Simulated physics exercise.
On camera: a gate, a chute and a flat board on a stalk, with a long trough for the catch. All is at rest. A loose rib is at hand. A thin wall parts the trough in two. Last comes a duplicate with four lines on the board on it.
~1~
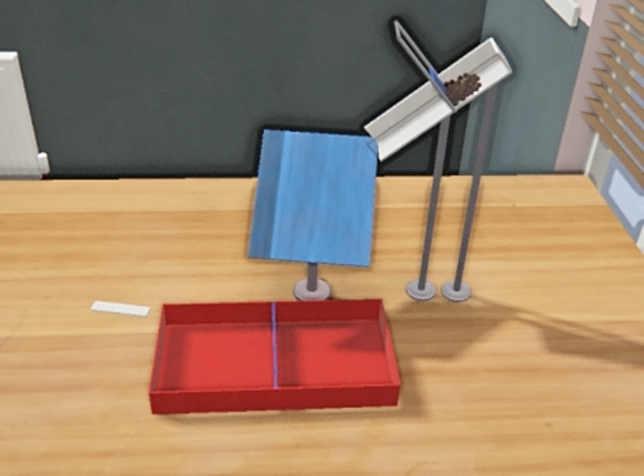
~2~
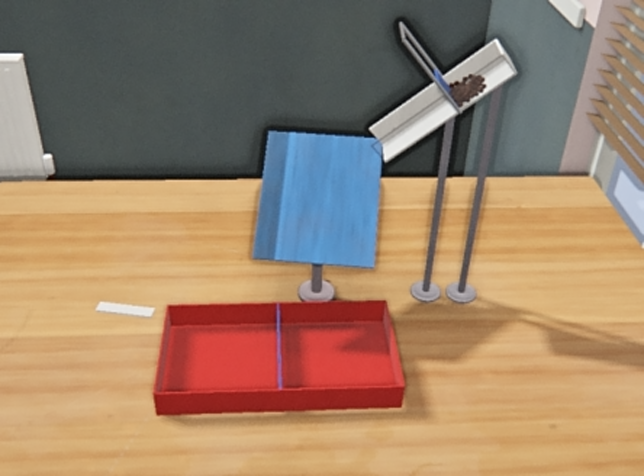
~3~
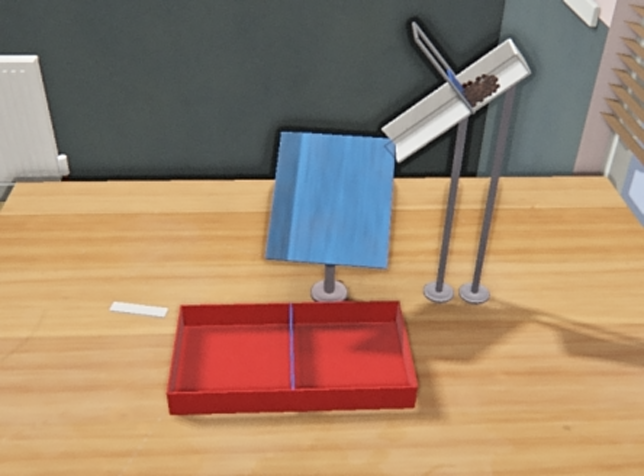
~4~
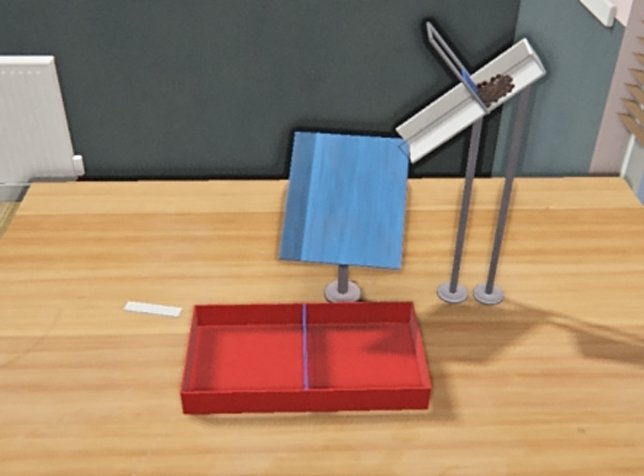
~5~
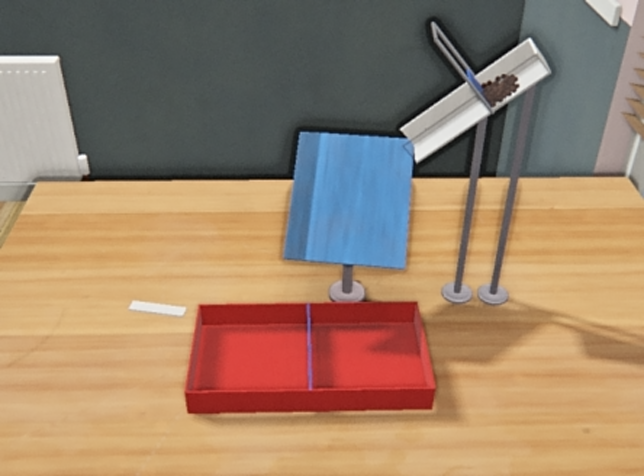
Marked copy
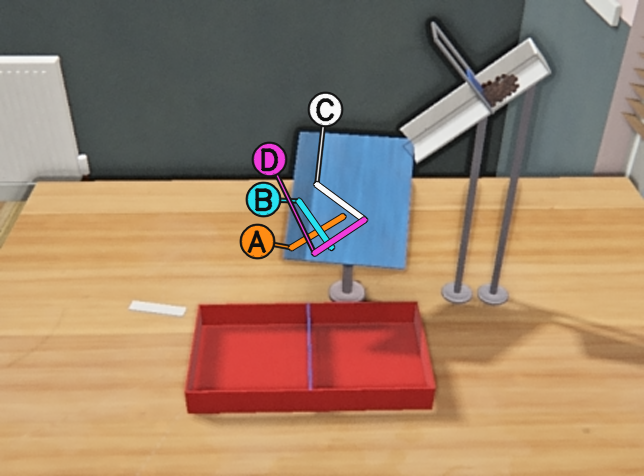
A blue board, red divided trough and raised chute shift slightly right in view together.
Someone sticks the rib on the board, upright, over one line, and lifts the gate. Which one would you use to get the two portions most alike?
A beats the others.
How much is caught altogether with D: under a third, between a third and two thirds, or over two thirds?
It is over two thirds.
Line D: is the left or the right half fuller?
The left half.
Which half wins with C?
The right half.
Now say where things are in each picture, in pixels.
In the first frame, load behind the gate at (462, 92), allspice berries; lip of the chute at (379, 152), sloping fairly steeply.
In the second frame, middle of the board at (320, 197), tilted fairly steeply; middle of its low edge at (313, 263); of its high edge at (326, 135).
In the third frame, front corners of the trough at (167, 393) and (417, 387); front end of its middle wall at (293, 390); gate still shut at (453, 80).
In the fourth frame, middle of the load at (495, 94); lip at (411, 154).
In the fifth frame, middle of the load at (500, 93); lip at (416, 154).
On the marked copy, line A from (343, 216) to (291, 247); line B from (298, 201) to (331, 247); line C from (316, 184) to (362, 218); line D from (364, 219) to (314, 253).
With A, of what is caught, about half in the left half, about half in the right.
With B, of what is caught, a stray few in the left half, nearly all in the right.
With C, of what is caught, a small part in the left half, nearly all in the right.
With D, of what is caught, most in the left half, about a quarter in the right.
